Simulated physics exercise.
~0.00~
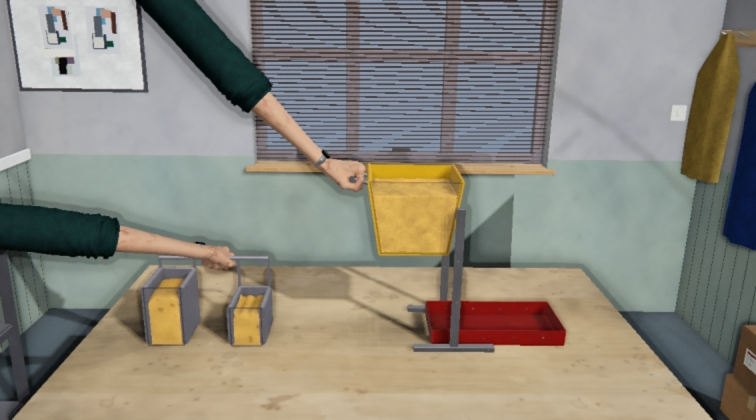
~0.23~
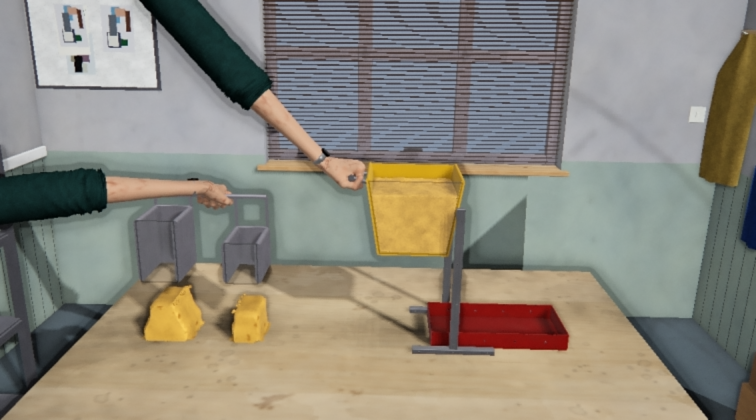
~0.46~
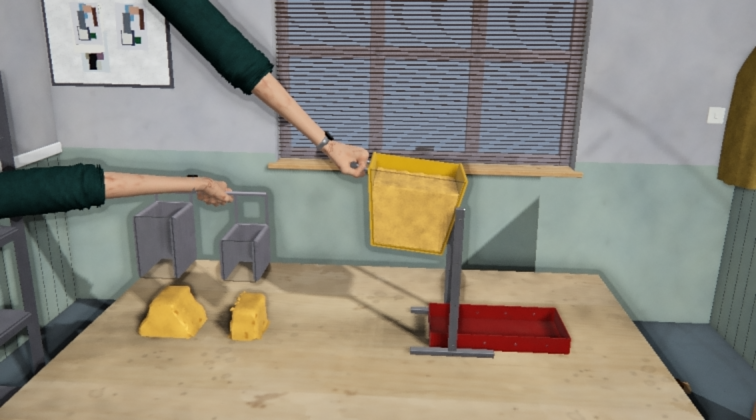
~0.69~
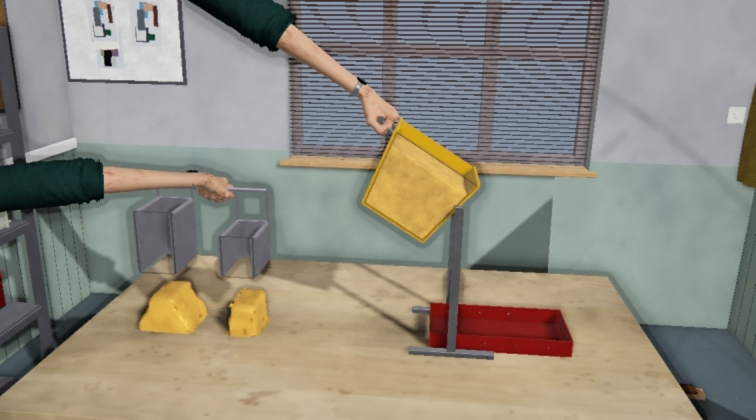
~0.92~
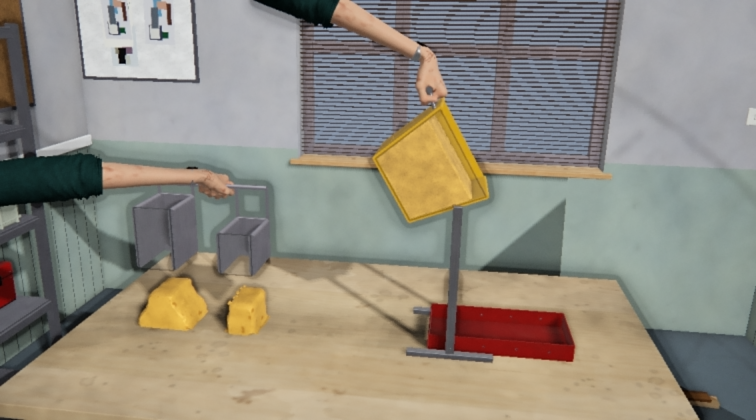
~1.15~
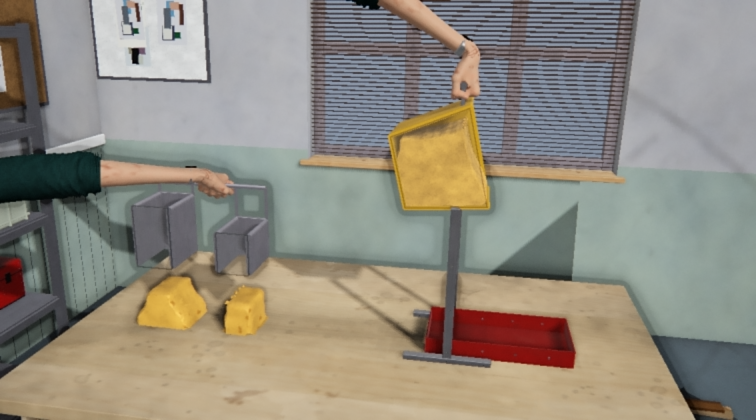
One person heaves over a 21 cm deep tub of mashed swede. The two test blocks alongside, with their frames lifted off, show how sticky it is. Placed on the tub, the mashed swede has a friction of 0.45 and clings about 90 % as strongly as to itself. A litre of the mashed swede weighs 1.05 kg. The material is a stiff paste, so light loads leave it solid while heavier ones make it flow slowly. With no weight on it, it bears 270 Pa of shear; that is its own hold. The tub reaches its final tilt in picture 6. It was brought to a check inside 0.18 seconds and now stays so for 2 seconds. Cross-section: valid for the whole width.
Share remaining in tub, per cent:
Near 61 percent.
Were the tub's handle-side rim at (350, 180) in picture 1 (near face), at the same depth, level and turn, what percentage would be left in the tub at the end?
Near 45 per cent.
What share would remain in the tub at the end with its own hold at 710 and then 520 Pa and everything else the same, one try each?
100 in a hundred, followed by 100 in a hundred.
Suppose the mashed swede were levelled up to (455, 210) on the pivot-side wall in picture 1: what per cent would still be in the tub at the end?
Result: Approx. 100 % remaining in tub.
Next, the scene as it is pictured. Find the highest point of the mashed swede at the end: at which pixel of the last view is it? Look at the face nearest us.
Peak location: Approx. (435, 160).
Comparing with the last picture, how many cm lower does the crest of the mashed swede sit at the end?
Roughly 8 cm.
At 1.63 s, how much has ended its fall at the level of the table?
I reckon around 0 % of it.
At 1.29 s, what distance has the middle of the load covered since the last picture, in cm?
3 cm.
By 1.29 s, the tub is at 77 degrees and holds 92 %.
By 1.46 s, the tub is at 77 degrees and holds 73 %.
By 1.63 s, the tub is at 77 degrees and holds 65 %.
By 1.80 s, the tub is at 77 degrees and holds 64 %.
By 3.15 s, at the end, the tub is at 77 degrees and holds 61 %.
